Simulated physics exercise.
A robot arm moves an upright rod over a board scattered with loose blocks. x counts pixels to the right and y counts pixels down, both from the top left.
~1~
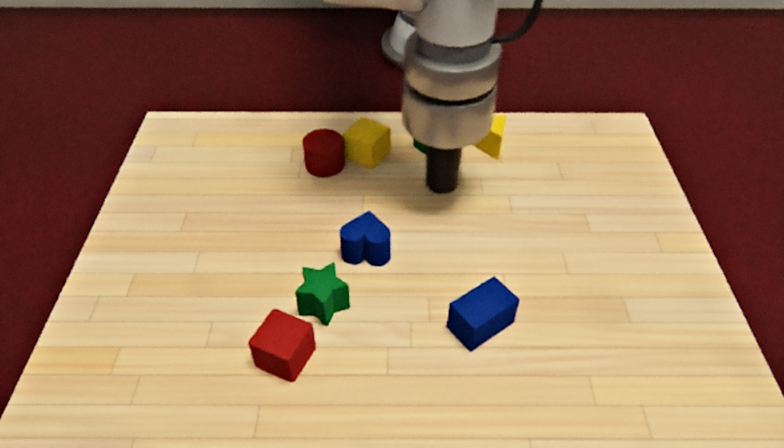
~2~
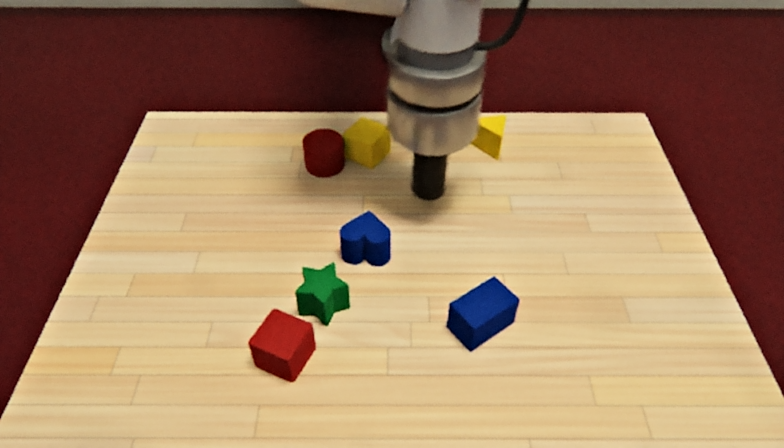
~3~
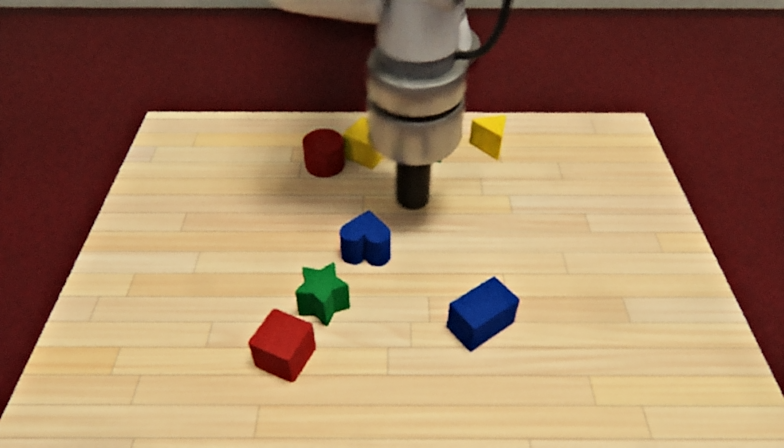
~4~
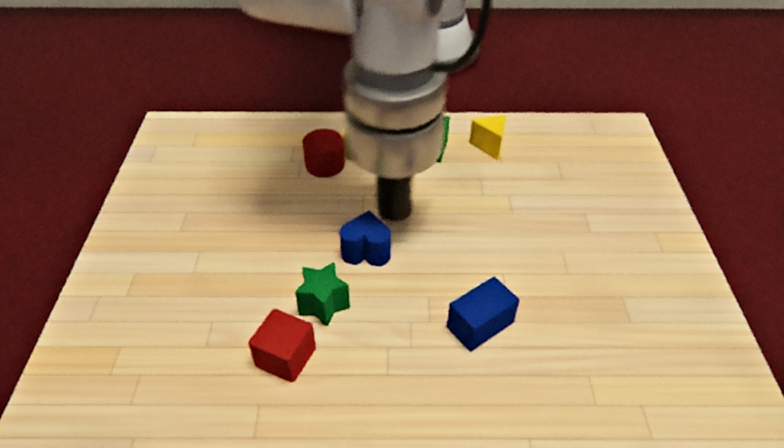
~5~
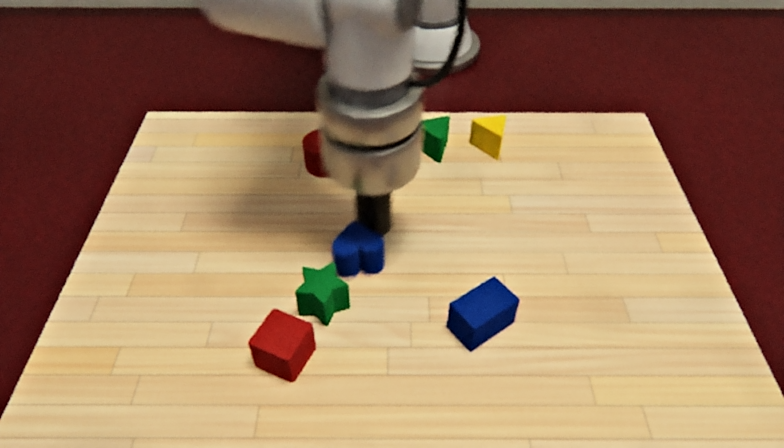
A grey robot arm with a dark upright rod moves over a pale wooden board on a dark red surface, seen from above at an angle by a still camera. A red cylinder, yellow and green blocks sit along the back, with a blue heart, green star, red block and blue block nearer. The rod slides left and forward, then nudges the heart slightly toward the star.
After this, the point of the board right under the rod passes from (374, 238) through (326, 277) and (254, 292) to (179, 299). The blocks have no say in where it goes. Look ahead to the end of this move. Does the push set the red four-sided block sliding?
In short: Yes.
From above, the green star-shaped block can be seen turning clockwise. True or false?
Answer: True.
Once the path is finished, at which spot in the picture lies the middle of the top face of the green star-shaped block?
The spot you're after is about (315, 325) in the image.
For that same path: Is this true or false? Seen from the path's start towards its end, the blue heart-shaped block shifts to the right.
It is false.
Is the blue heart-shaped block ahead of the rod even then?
No - that is not the case.
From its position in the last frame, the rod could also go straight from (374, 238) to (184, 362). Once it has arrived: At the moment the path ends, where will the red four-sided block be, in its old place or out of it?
Here's my answer: The red four-sided block gets displaced.
The first path, step by step. One third of the way, rod (323, 265); red four-sided block (268, 350), turned 25° clockwise; green star-shaped block (313, 324), turned 30° clockwise; blue heart-shaped block (328, 286), turned 70° anticlockwise.
Two thirds of the way, rod (250, 279); red four-sided block (268, 350), turned 25° clockwise; green star-shaped block (315, 325), turned 30° clockwise; blue heart-shaped block (326, 289), turned 80° anticlockwise.
At the end, rod (174, 286); red four-sided block (268, 350), turned 25° clockwise; green star-shaped block (315, 325), turned 30° clockwise; blue heart-shaped block (326, 289), turned 80° anticlockwise.
